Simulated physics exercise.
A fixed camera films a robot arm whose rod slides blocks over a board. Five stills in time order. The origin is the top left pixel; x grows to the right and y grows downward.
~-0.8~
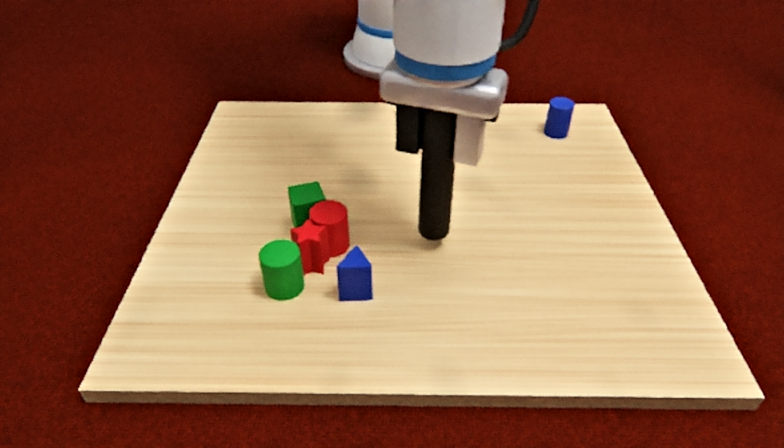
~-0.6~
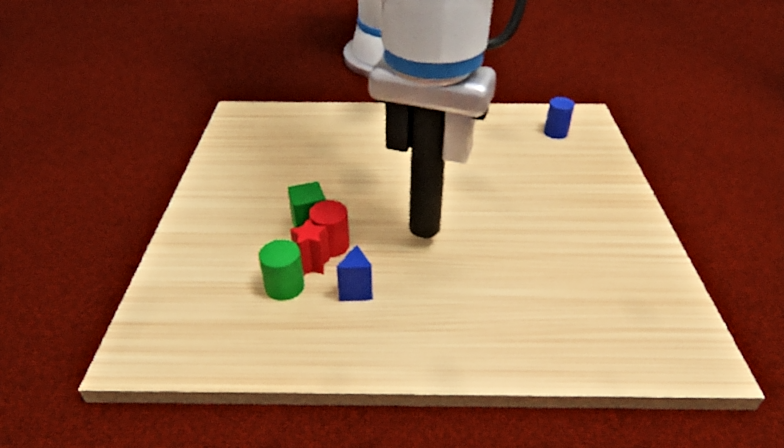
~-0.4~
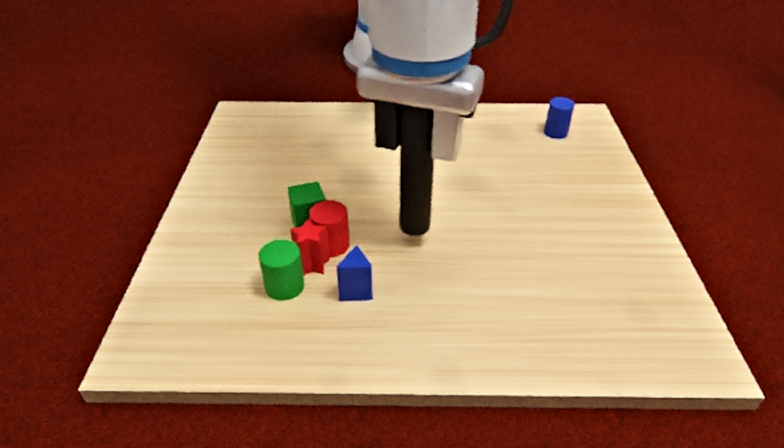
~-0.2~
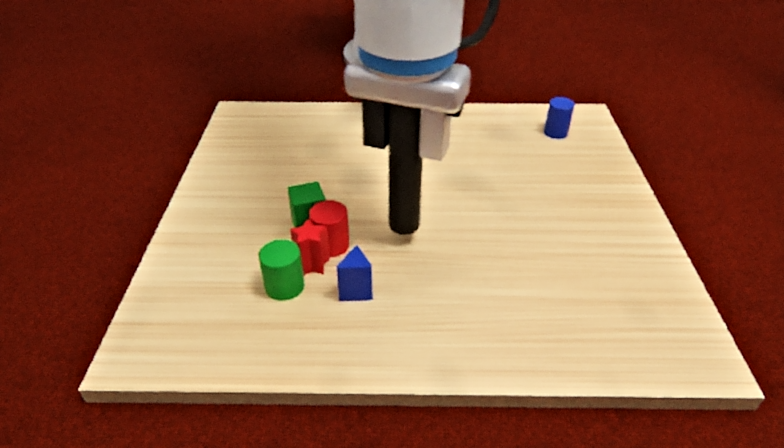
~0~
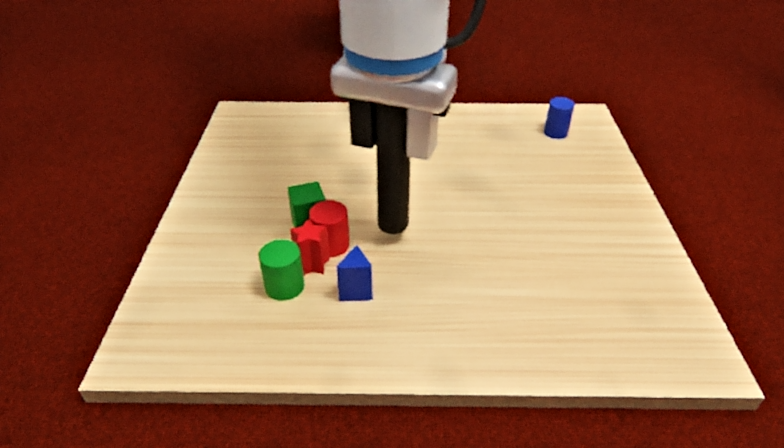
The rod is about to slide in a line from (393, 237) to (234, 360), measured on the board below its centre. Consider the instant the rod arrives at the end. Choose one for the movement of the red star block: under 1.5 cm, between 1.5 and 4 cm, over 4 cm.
Travels under 1.5 cm.
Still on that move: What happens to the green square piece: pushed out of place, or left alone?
At the moment the path ends, the green square piece still stands where it did.
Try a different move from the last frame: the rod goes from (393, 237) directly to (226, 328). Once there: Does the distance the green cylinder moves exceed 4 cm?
Answer: Yes.
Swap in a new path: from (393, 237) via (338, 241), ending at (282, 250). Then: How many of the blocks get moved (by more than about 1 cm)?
Three or more.
The first path, step by step. One third of the way, rod (347, 262); blue triangle (353, 265), turned 15° anticlockwise.
Two thirds of the way, rod (293, 302); green cylinder (274, 254); blue triangle (345, 275), turned 90° anticlockwise.
At the end, rod (231, 348); green cylinder (274, 254); green square piece in place; red star block in place; blue triangle (345, 275), turned 90° anticlockwise.
